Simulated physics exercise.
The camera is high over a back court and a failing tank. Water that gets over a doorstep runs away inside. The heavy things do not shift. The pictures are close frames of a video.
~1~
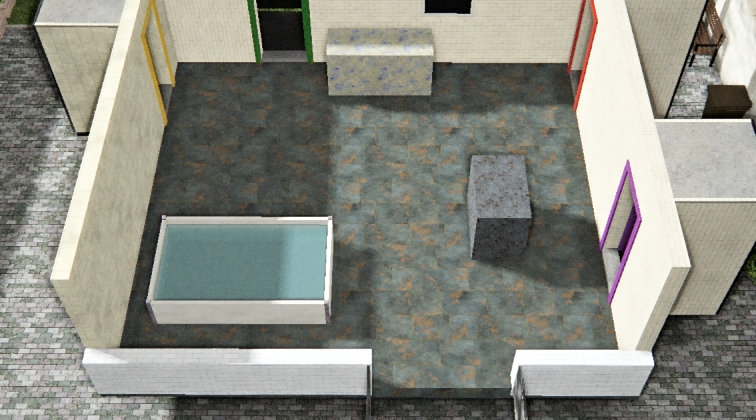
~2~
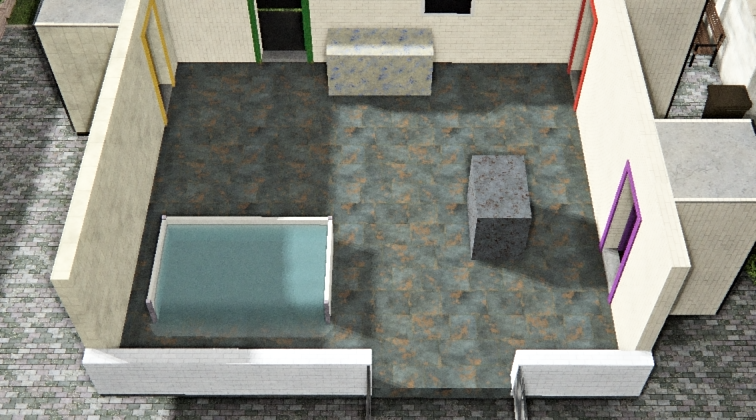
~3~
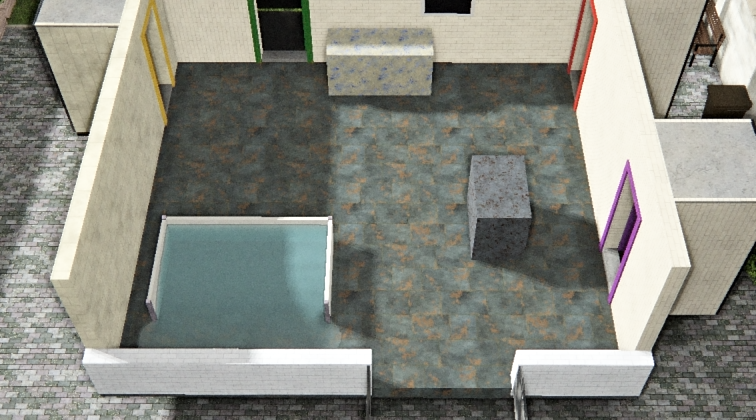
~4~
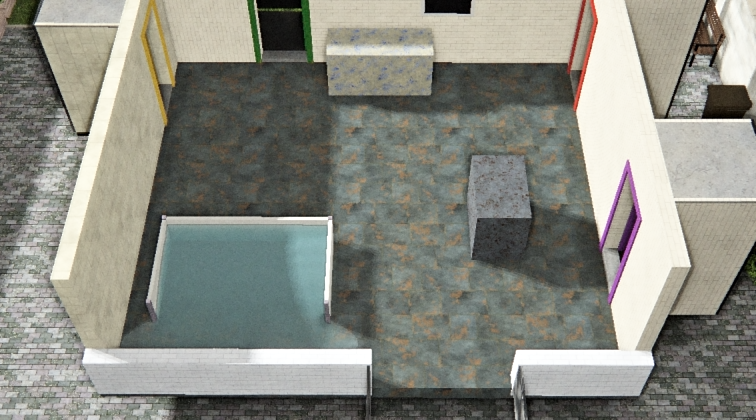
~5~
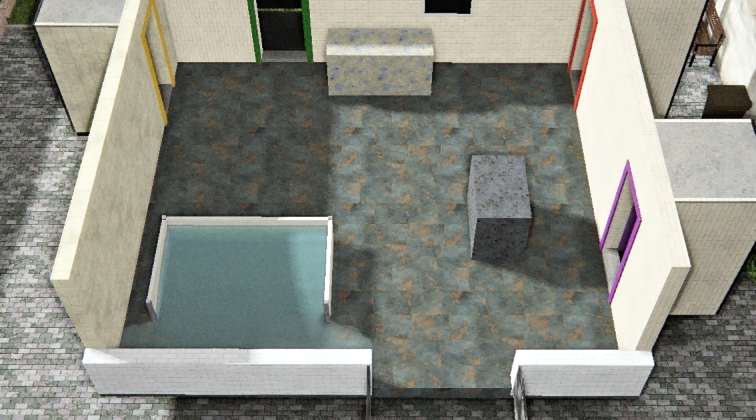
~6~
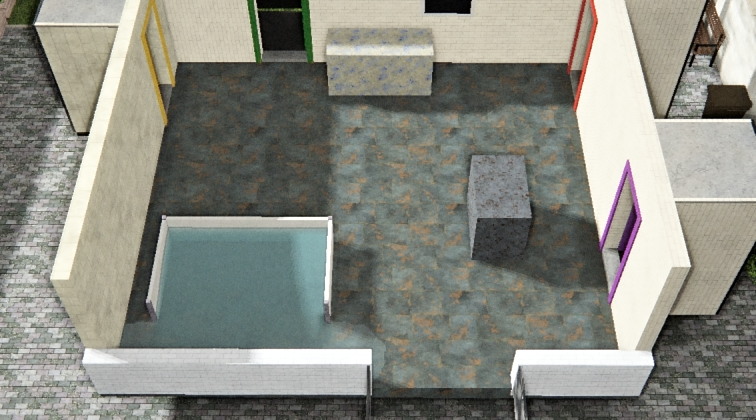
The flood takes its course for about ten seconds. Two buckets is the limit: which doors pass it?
One by one: The red door stays under that; the green door stays under that; the yellow door stays under that; the purple door stays under that.
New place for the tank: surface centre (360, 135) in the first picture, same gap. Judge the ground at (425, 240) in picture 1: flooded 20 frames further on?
Verdict: Covered.
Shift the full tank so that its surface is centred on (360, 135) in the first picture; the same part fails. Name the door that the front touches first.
The purple door.
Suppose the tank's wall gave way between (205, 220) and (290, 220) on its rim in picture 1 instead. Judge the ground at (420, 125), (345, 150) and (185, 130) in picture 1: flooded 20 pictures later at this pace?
In turn: Awash, covered, under water.
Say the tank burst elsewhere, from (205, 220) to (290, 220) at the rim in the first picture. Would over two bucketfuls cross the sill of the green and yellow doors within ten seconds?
One by one: Green door lets more in, yellow door goes over.
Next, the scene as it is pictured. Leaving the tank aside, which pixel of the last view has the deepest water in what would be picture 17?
Near (115, 372).
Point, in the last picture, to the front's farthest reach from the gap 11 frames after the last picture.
I would point to (544, 374).
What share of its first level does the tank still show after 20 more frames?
About 42 per cent.
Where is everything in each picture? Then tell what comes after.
The first frame shows still water in the tank at (243, 262).
In the second frame, water pours out at (241, 316) and has run to (155, 327).
In the third frame, the front is at (145, 341), out from the gap at (241, 316).
In the fourth frame, the front is at a hidden place, out from the gap at (241, 317).
In the fifth frame, water pours out at (241, 317) and has run to a hidden place.
In the sixth frame, the front is at a hidden place, out from the gap at (241, 317).
A moment on, water covers 10 % of the floor; the red door not reached, the green door not reached, the yellow door not reached, the purple door not reached.
Next, water covers 20 % of the floor; the red door not reached, the green door not reached, the yellow door not reached, the purple door not reached.
Then, water covers 40 % of the floor; the red door not reached, the green door not reached, the yellow door wet at the sill, nothing in, the purple door wet at the sill, nothing in.
Later, water covers 55 % of the floor; the red door not reached, the green door wet at the sill, nothing in, the yellow door wet at the sill, nothing in, the purple door under two buckets in.
In the end, water covers 80 % of the floor; the red door wet at the sill, nothing in, the green door wet at the sill, nothing in, the yellow door wet at the sill, nothing in, the purple door under two buckets in.
